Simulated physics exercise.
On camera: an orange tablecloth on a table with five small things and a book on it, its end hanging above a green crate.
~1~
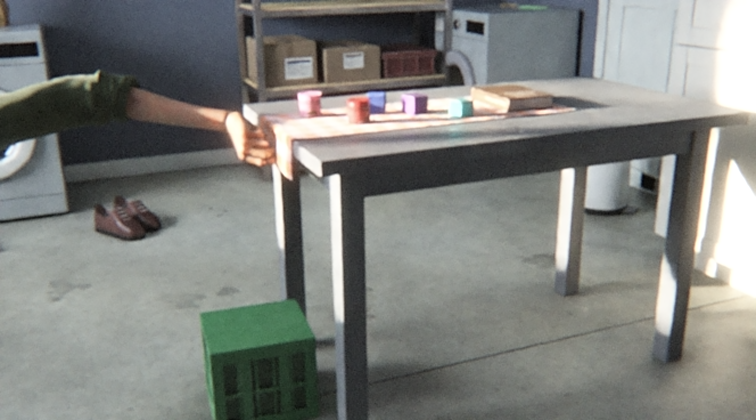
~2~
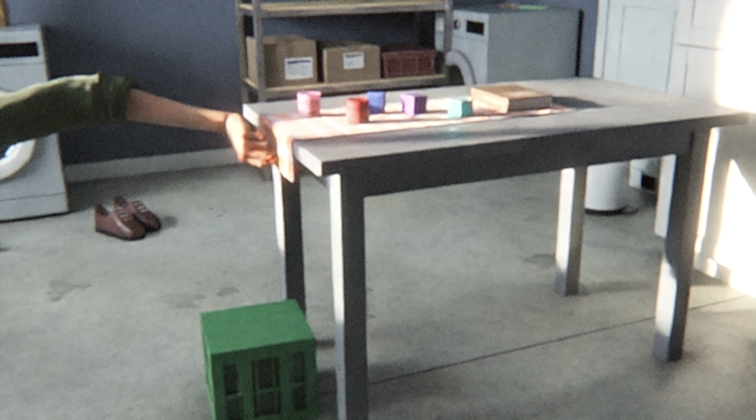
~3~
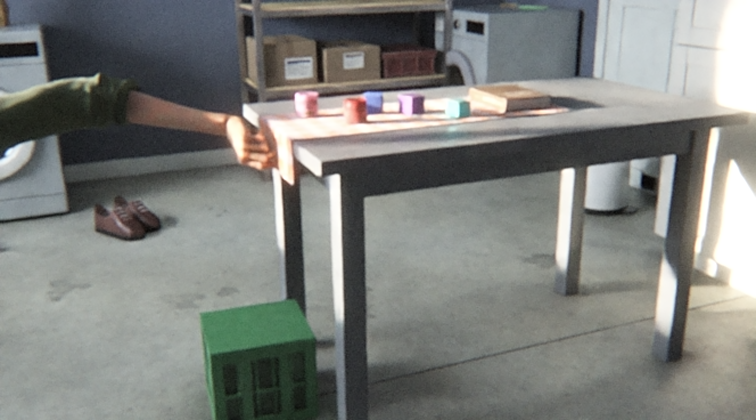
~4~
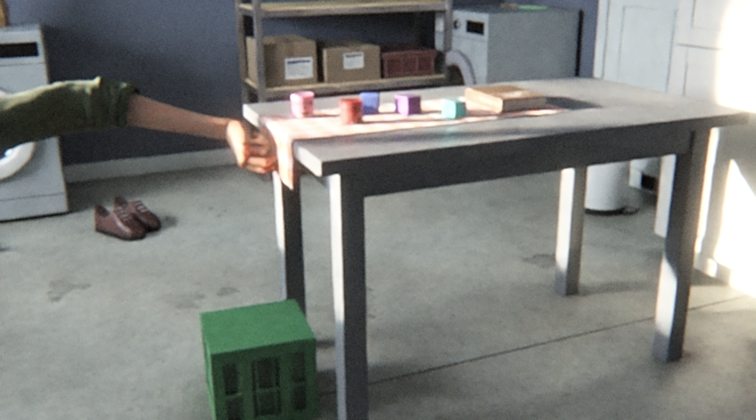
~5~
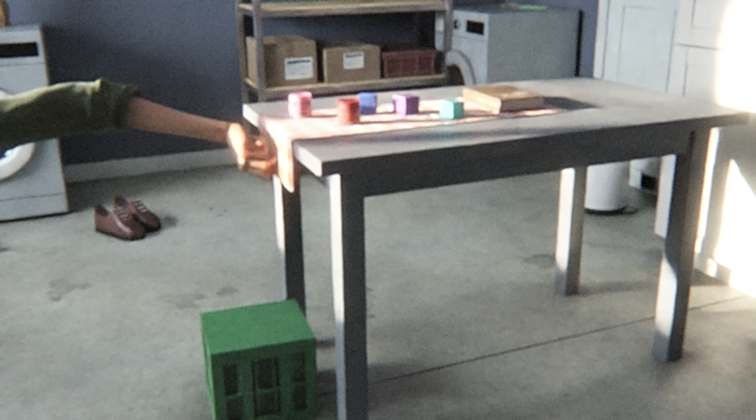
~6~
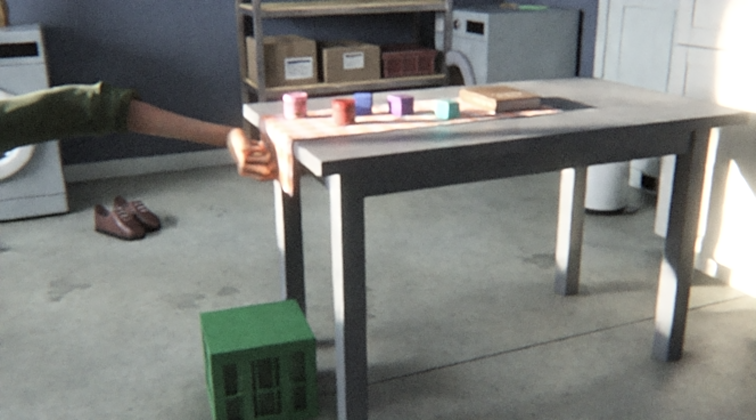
A grey table dominates a laundry room with washing machines and shelves of boxes, seen from slightly above by a still camera. On its pale orange cloth sit pink, red, blue, purple and turquoise objects and a book, with a green crate below the left end. A green-sleeved arm from the left slowly pulls the hanging cloth, and the things on top slide slightly left together.
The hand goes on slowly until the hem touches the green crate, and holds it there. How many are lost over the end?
It carries off four.
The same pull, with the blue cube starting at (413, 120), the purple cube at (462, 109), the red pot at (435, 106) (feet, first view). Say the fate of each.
The blue cube drops off, the purple cube stays on, the red pot holds on.
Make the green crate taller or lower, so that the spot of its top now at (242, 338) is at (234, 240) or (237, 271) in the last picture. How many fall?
Over the edge go 1 and 2.
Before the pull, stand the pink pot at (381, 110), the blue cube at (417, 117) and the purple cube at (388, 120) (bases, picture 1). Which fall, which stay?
The pink pot falls, the blue cube falls, the purple cube falls.
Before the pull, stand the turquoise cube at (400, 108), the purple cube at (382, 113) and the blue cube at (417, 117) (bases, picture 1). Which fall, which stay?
The turquoise cube goes over, the purple cube falls, the blue cube drops off.
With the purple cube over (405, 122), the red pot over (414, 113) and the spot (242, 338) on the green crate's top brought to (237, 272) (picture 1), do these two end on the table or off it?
The purple cube survives, the red pot holds on.
Early on, hem near (278, 253); pink pot and red pot gone.
Midway, hem near (279, 291); pink pot, red pot and blue cube gone.
Finally, hem on the crate; pink pot, red pot, blue cube and purple cube gone. The answer is four.
